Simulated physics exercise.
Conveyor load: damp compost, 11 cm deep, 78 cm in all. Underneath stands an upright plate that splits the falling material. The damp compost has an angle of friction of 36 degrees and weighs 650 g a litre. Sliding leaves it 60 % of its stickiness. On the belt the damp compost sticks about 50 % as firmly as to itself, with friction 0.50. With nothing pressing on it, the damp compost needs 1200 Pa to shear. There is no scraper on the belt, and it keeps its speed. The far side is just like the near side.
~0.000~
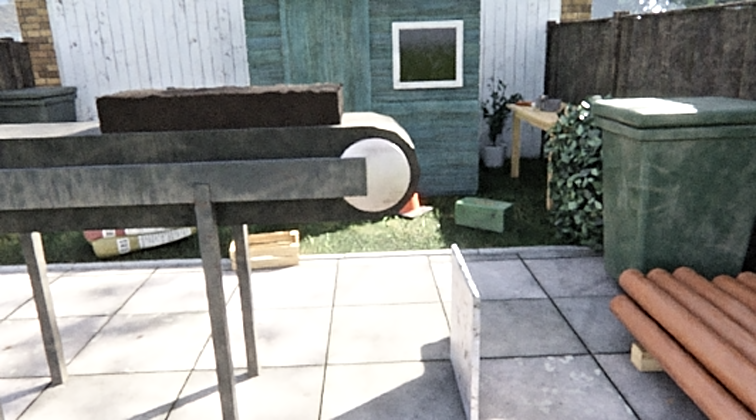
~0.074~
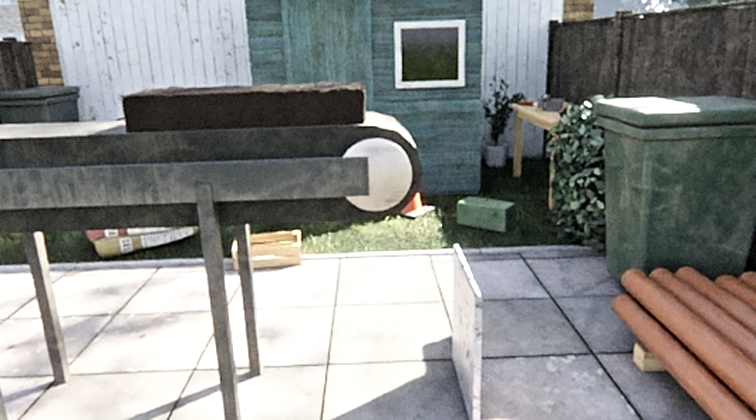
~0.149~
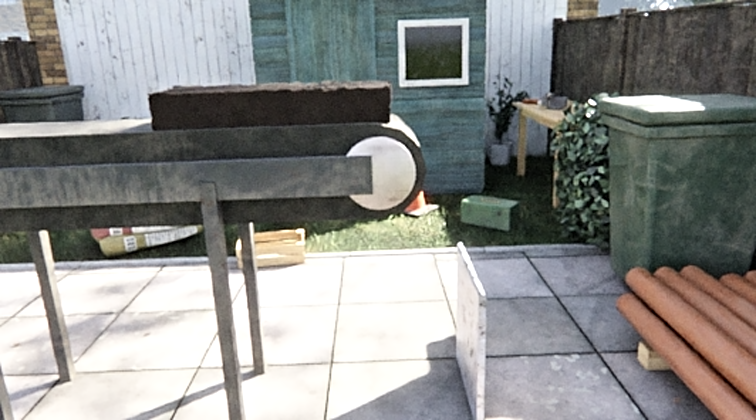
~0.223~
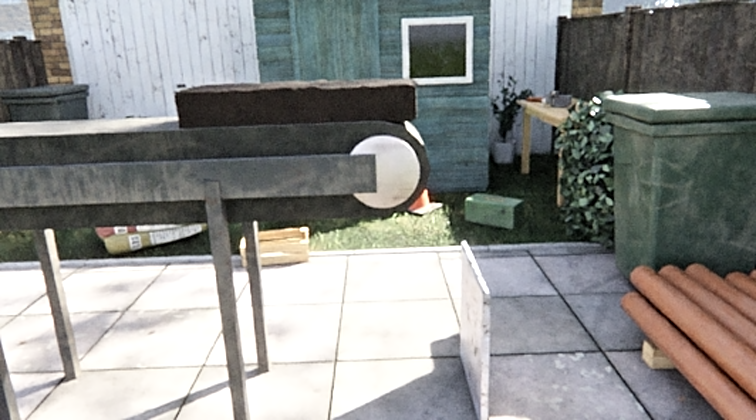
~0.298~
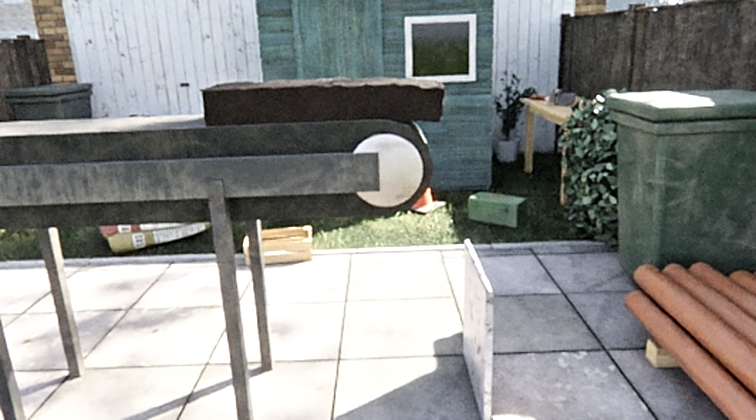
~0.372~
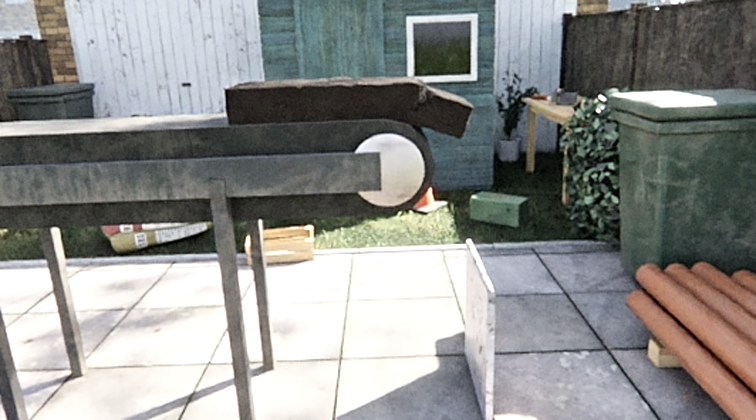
In a sunny paved garden, a nearly still camera, drifting very slightly, looks side-on at a grey conveyor belt on metal legs at the left. Beyond a pale upright plate are terracotta-coloured pipes and a green bin at right, with a teal shed behind. A dark brown slab of damp compost rides rightward past the pale roller, its overhanging front bending downward and cracking.
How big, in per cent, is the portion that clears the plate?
About 99 %.
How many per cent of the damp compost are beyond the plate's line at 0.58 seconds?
I'd say close to 20 per cent.
After 0.58 s, 21 % is beyond the plate's line.
After 0.82 s, 48 % is beyond the plate's line.
After 1.06 s, 74 % is beyond the plate's line.
After 1.30 s, 99 % is beyond the plate's line.
After 2.51 s, at the end, 99 % is beyond the plate's line.
